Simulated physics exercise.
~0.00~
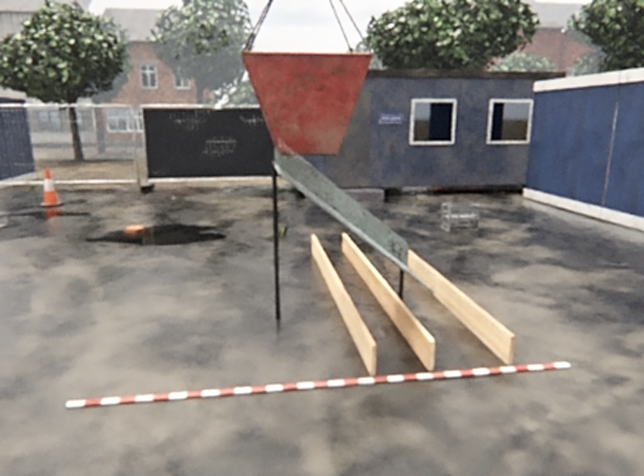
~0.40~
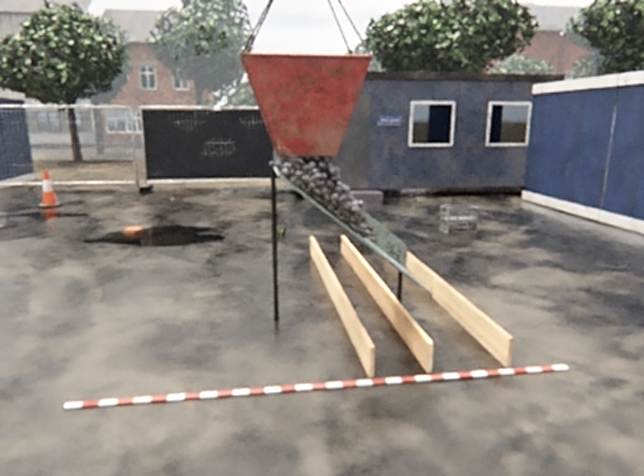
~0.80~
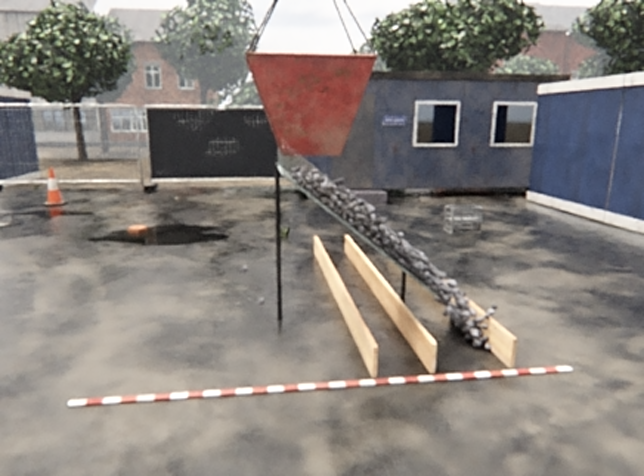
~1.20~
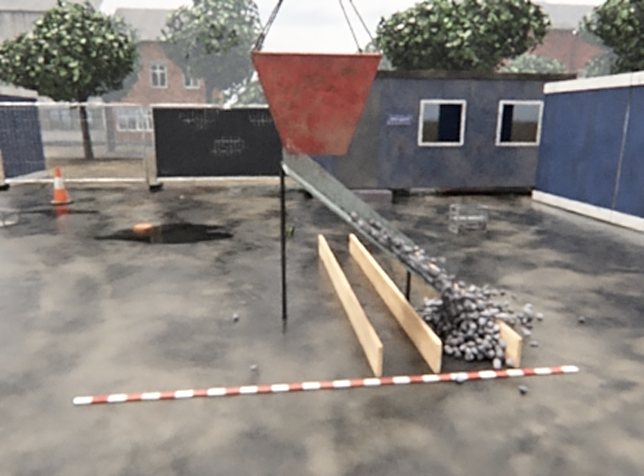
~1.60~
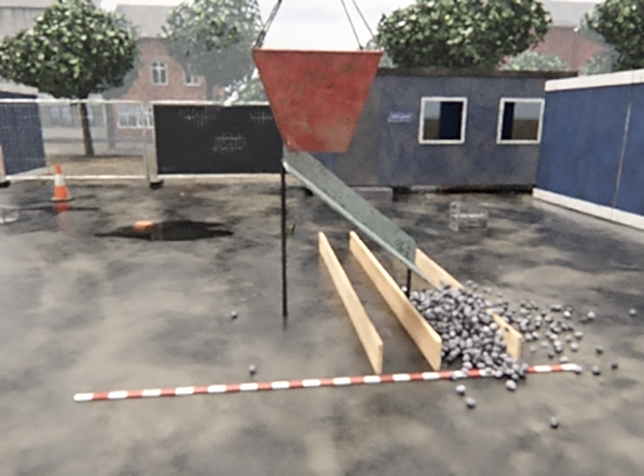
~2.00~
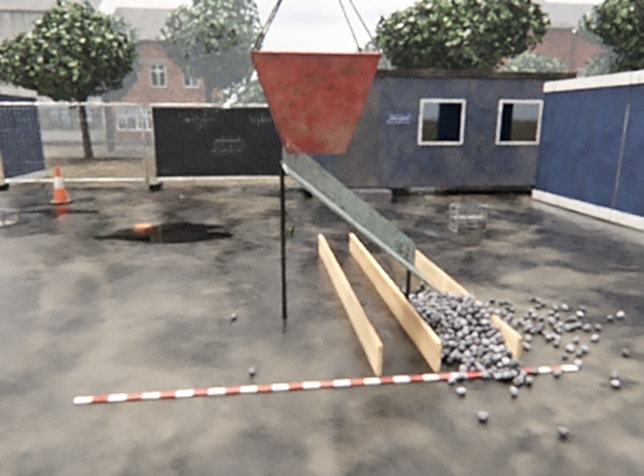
Grey rounded stones drop from a red skip hung on cables above a wet, dark yard, seen from the front by a slightly swaying camera. Below the skip a grey steel slide slopes down to the right towards three upright wooden boards, with a red-and-white staff lying in front and a cone, fence and blue cabins behind. The stones pour onto the slide and run down it in a thick stream. They pile up in the right bay, and some scatter past the right board and over the staff. Finally the slide is bare, most stones rest in the right bay, some lie to its right, and the left bay stays empty.
